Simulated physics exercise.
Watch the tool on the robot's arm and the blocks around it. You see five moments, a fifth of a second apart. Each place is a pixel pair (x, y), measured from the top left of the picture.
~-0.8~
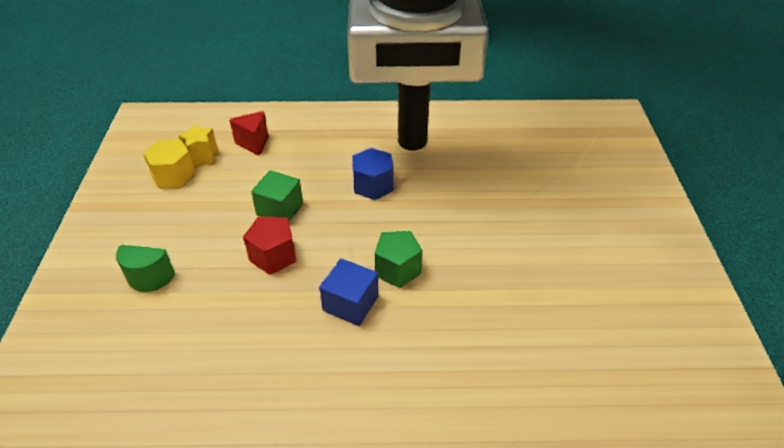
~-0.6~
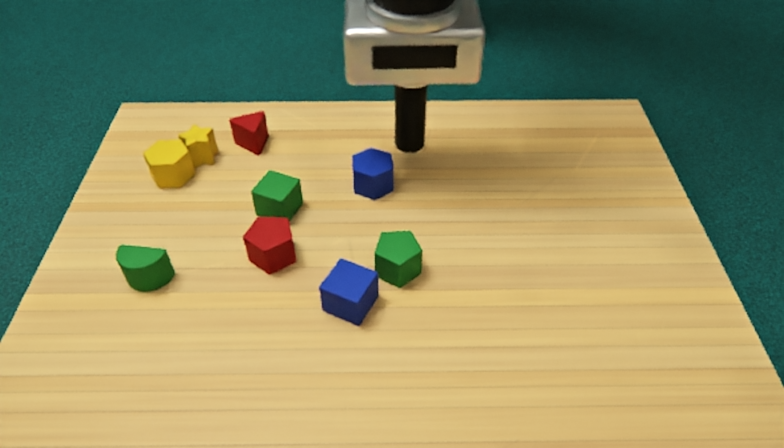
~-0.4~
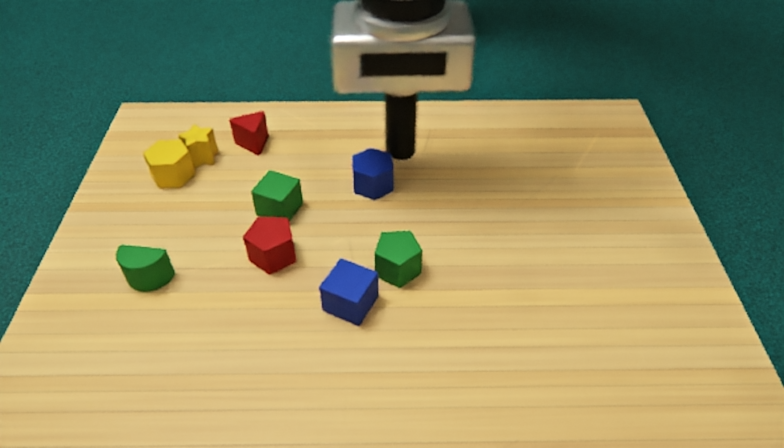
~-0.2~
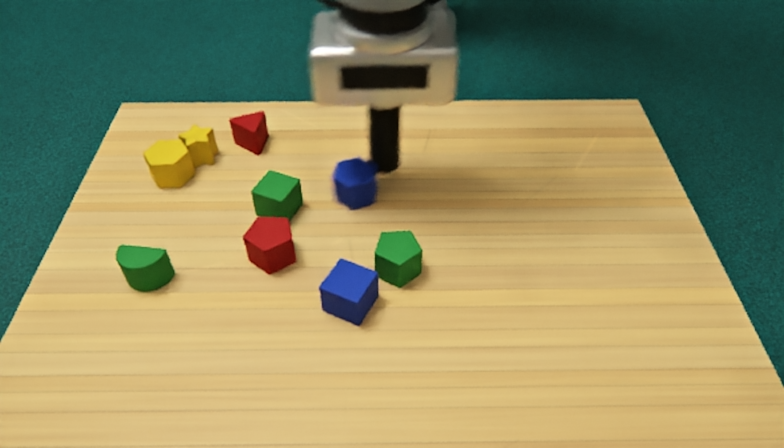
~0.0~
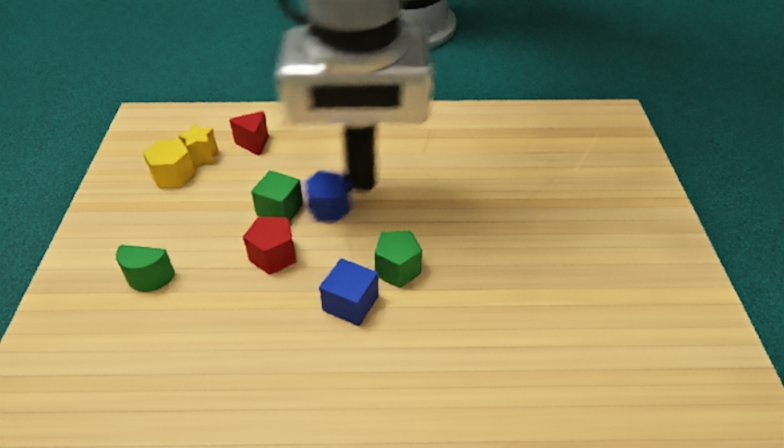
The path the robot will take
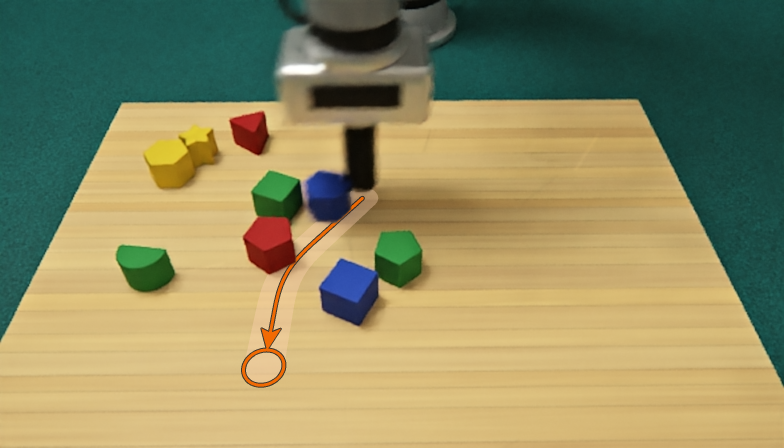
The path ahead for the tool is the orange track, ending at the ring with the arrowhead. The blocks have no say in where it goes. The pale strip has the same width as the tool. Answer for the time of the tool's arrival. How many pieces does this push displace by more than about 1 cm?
3 or more.
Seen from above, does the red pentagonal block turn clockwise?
Answer: Yes.
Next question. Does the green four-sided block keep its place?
My answer is no.
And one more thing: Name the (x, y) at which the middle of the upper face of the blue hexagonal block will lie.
It sits at (283, 200).
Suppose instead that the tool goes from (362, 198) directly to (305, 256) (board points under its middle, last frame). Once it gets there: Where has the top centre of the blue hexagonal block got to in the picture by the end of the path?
That would be at about pixel (289, 199).
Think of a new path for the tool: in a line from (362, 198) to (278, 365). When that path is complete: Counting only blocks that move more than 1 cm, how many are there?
When the path ends, I think you'll find one block out of place by more than 1 cm.
Drawn move, from (362, 198) over (316, 240) and (278, 295) to (264, 367).
The first path, step by step. One third of the way, tool (314, 224); green four-sided block (256, 183); blue hexagonal block (284, 200), turned 55° clockwise.
Two thirds of the way, tool (274, 279); red pentagonal block (244, 243), turned 30° clockwise; green four-sided block (255, 183); blue hexagonal block (283, 200), turned 55° clockwise.
At the end, tool (260, 352); red pentagonal block (244, 243), turned 30° clockwise; green four-sided block (255, 183); blue hexagonal block (283, 200), turned 55° clockwise; blue four-sided block still.
